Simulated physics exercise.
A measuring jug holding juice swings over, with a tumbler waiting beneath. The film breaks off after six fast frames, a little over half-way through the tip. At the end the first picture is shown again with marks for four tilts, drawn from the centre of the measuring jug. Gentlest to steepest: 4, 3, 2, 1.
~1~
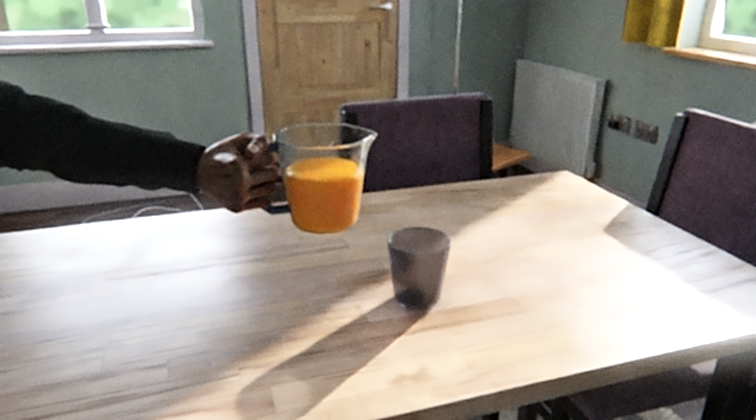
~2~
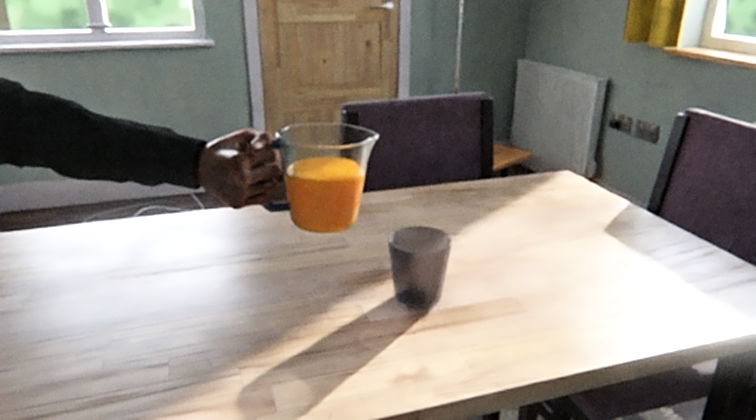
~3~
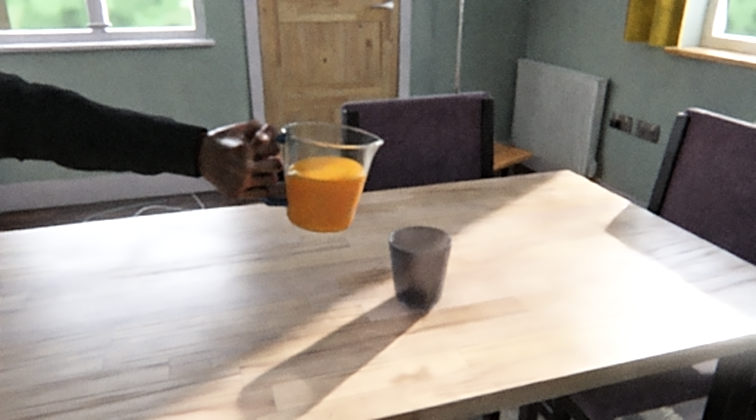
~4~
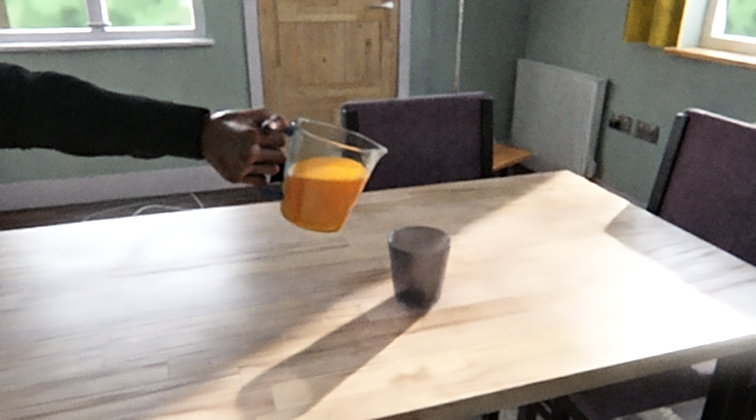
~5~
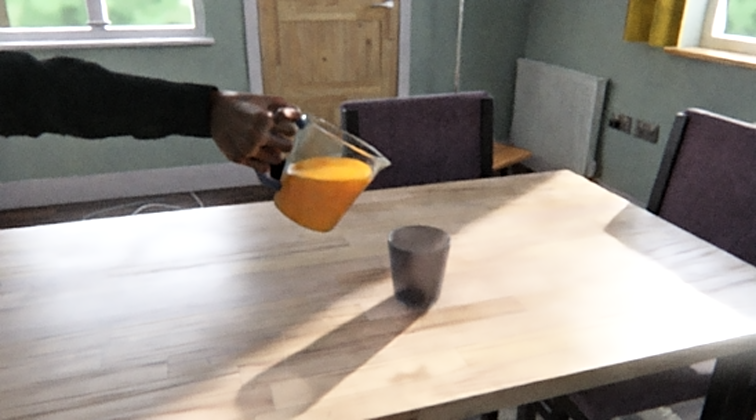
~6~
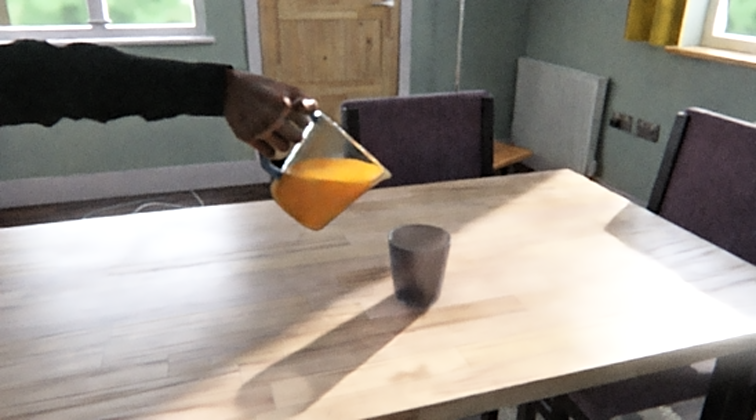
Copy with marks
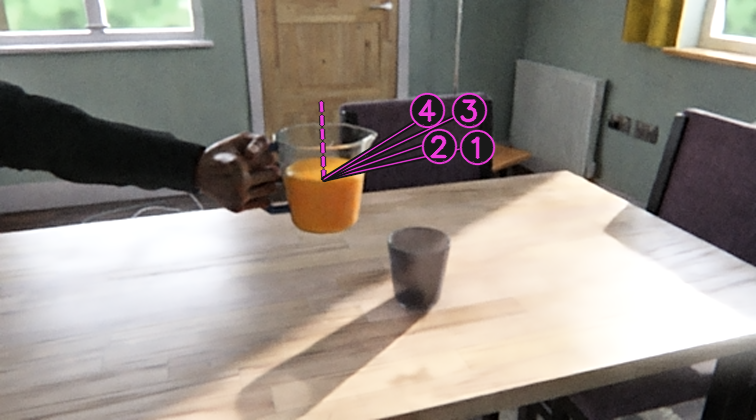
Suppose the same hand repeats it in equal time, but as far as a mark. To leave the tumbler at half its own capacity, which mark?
Line 4.
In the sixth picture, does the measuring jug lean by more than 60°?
No.
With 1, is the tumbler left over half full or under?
Over half.
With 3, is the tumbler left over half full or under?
Over.
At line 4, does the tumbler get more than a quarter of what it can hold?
Yes.
In magenta, 1 at (459, 149); 2 at (422, 145); 3 at (454, 117); 4 at (414, 122).
With 1, the tumbler ends with about 93 % of what it can hold; 6 % of the juice is spilt.
With 2, the tumbler ends with about 83 % of what it can hold.
With 3, the tumbler ends with about 66 % of what it can hold.
With 4, the tumbler ends with about 48 % of what it can hold.
